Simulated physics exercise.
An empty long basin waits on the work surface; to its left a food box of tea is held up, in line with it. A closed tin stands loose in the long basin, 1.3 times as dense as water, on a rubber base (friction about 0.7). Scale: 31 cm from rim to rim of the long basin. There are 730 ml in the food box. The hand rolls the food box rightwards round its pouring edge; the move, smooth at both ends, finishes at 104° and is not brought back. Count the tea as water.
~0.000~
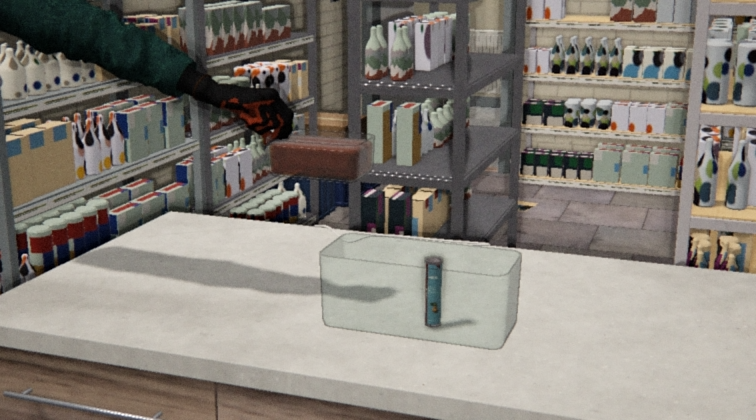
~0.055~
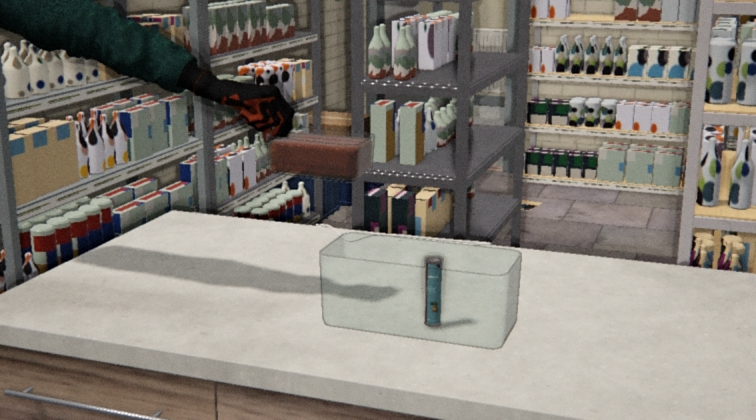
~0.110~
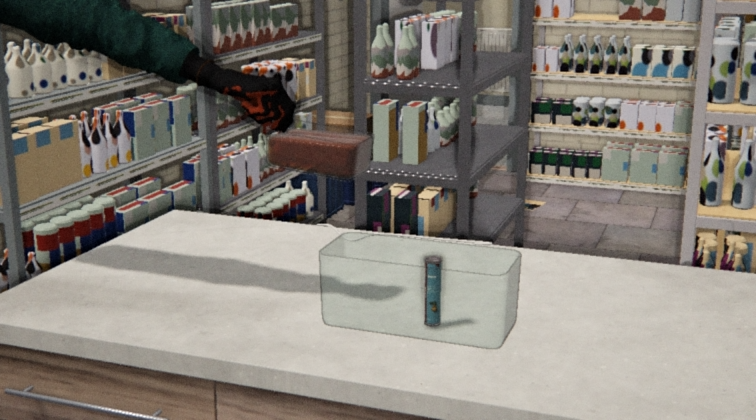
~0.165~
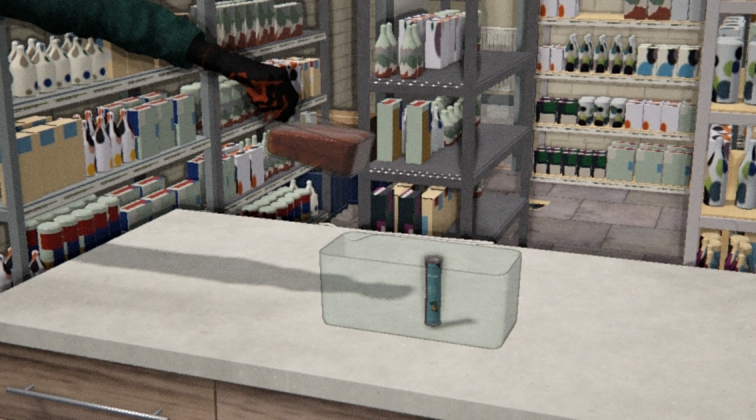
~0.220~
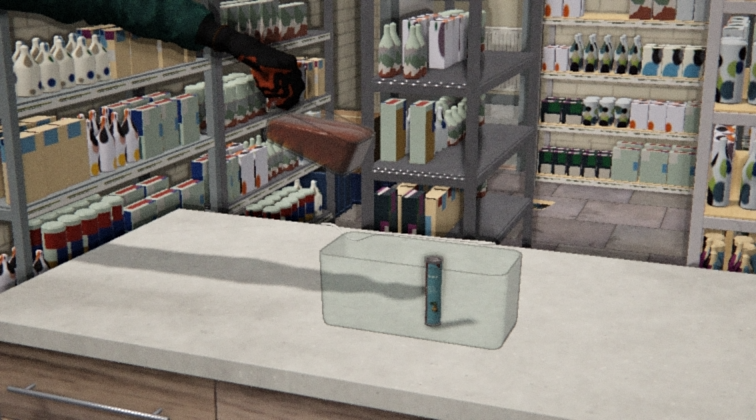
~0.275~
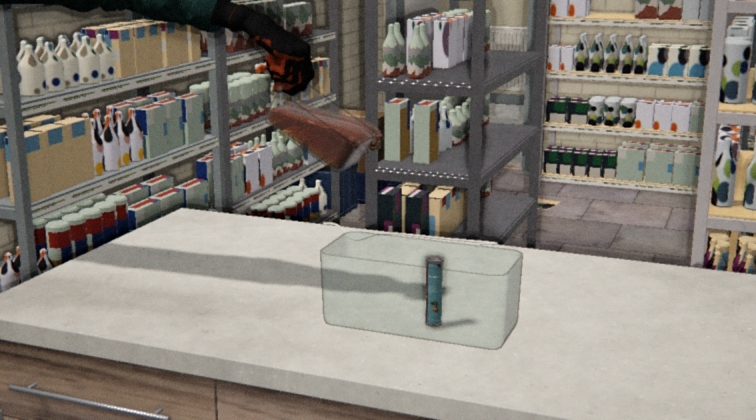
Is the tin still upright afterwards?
It remains upright.
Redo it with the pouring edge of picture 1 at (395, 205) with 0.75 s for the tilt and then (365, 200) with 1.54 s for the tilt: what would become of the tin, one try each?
First it keeps standing; then it stays up.
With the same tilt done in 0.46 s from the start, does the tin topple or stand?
The tin keeps standing.
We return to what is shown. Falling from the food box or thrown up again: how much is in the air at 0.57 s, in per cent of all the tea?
Some 70 per cent.
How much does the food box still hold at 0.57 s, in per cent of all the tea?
Near 18 in a hundred.
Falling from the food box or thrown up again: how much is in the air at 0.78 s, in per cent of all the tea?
About 10 per cent.
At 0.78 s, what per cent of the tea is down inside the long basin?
Some 76 per cent.
Then, 0.57 s in, the tilt is 90° and 17 per cent is still to pour; the tin stands where it began.
Then, 0.78 s in, the tilt is 104° and 1 per cent is still to pour; the tin stands where it began.
Then, 1.01 s in, the tilt is 104° and 0 per cent is still to pour; the tin stands where it began.
Then, 1.25 s in, the tilt is 104° and 0 per cent is still to pour; the tin stands where it began.
Finally, the tin stands where it began.
